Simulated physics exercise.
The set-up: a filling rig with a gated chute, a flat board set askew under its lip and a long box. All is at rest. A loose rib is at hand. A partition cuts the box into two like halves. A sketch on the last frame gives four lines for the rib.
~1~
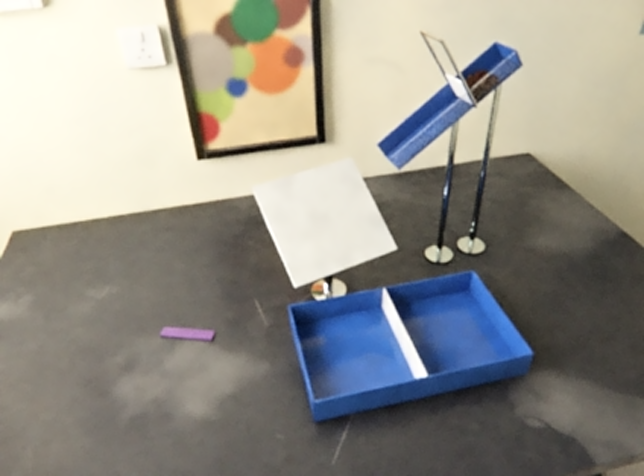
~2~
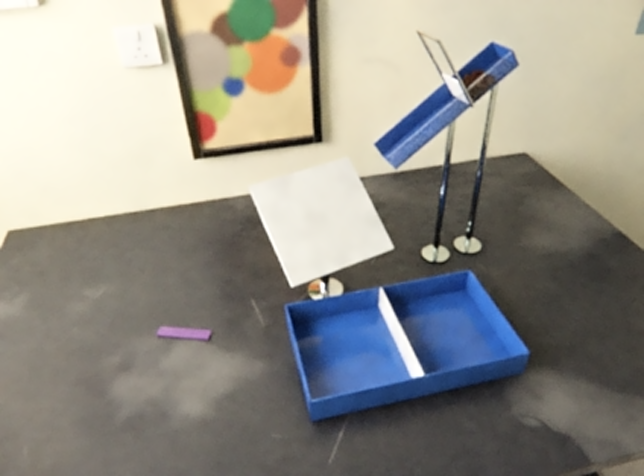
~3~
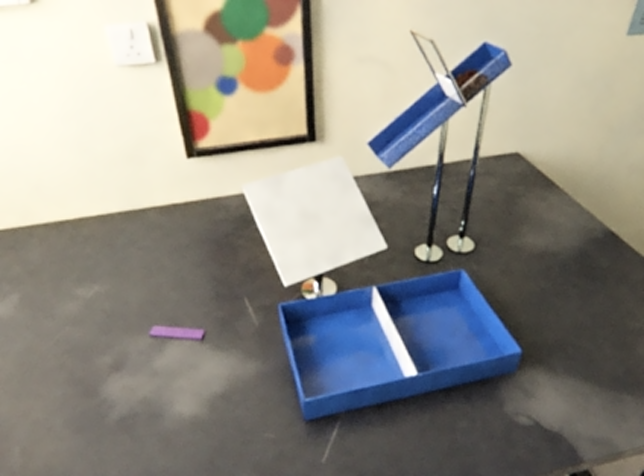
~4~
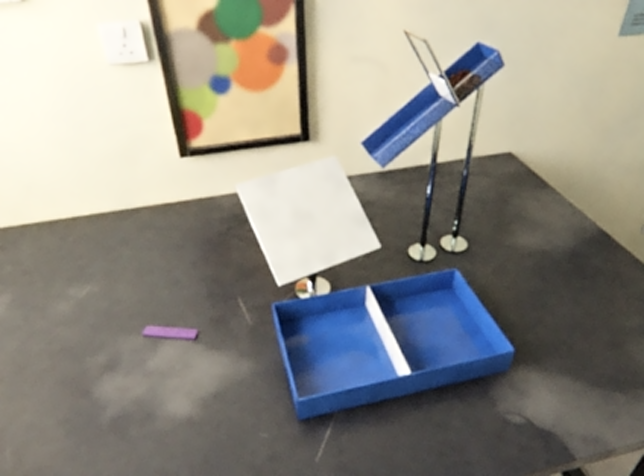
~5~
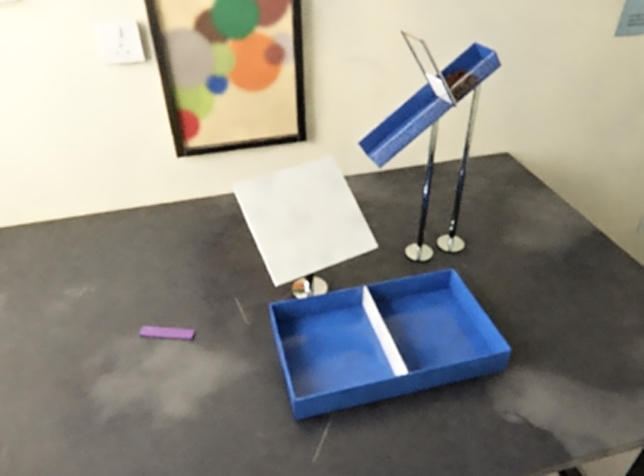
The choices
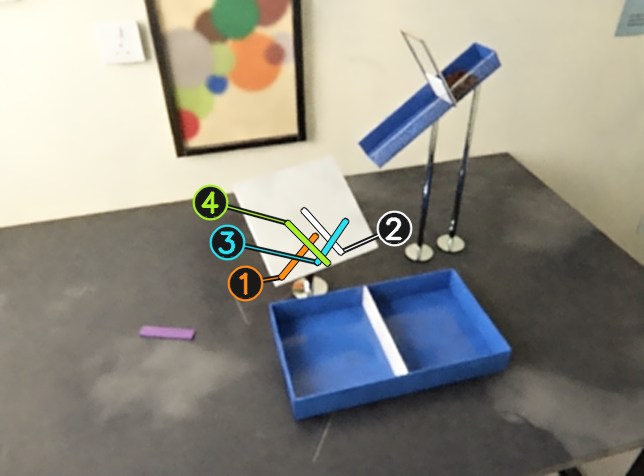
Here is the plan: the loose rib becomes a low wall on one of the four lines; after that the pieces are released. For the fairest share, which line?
Choose 2.
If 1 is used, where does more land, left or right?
Left.
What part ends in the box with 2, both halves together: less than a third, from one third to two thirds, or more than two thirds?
Line 2 gives more than two thirds.
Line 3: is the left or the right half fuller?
Left.
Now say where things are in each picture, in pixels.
The first frame shows load behind the gate near (471, 85), allspice berries; lip of the chute near (392, 163), sloping gently.
The second frame shows middle of the board near (322, 217), tilted fairly steeply; middle of its low edge near (345, 267); of its high edge near (301, 171).
The third frame shows front corners of the box near (304, 400) and (521, 351); front end of its middle wall near (417, 375); gate still shut near (446, 81).
The fourth frame shows middle of the load near (454, 85); lip near (376, 161).
The fifth frame shows middle of the load near (451, 85); lip near (373, 161).
On the marked copy, line 1 from (315, 236) to (281, 277); line 2 from (304, 210) to (340, 252); line 3 from (345, 221) to (317, 262); line 4 from (287, 223) to (327, 263).
With 1, of what is caught, all but a few in the left half, a small share in the right.
With 2, of what is caught, close to a third in the left half, close to two thirds in the right.
With 3, of what is caught, all but a few in the left half, a small share in the right.
With 4, of what is caught, the bulk in the left half, a small share in the right.
